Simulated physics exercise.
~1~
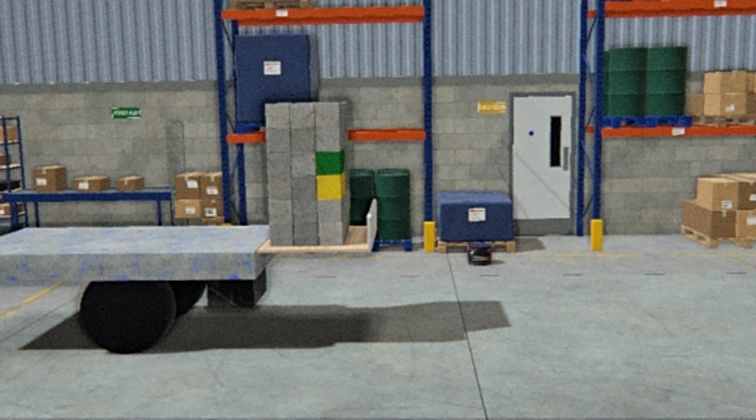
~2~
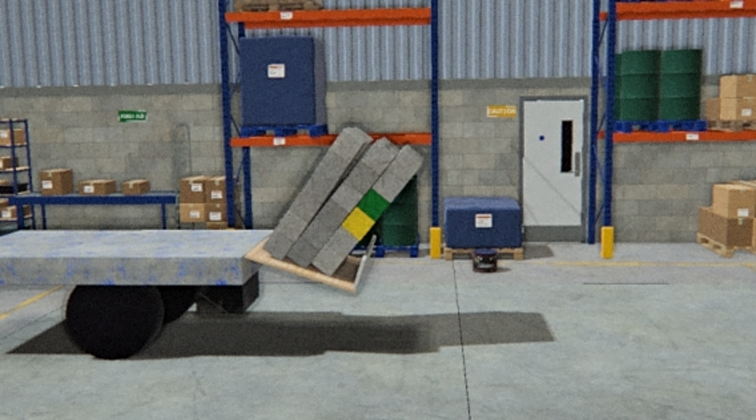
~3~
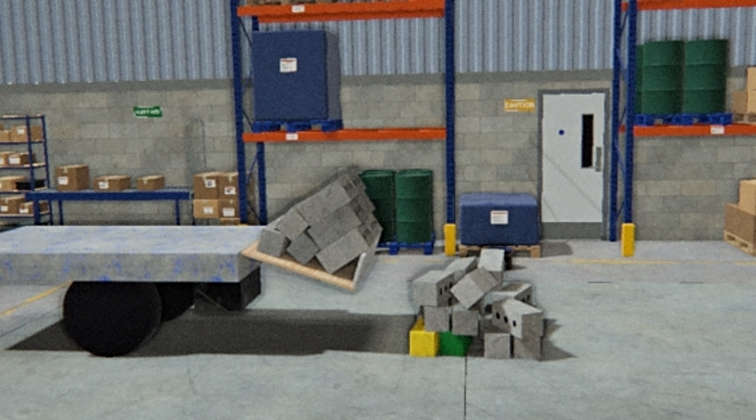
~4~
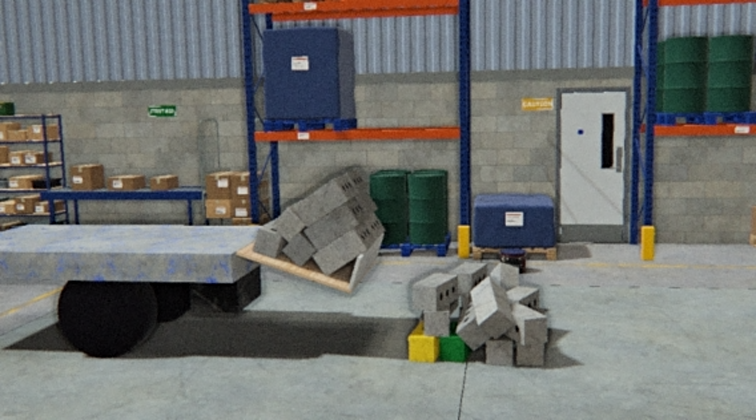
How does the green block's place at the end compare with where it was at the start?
At the start the green block is part of the upright stack on the flap. At the end it lies on its side on the floor, lower and farther right, at the bottom of the fallen heap.
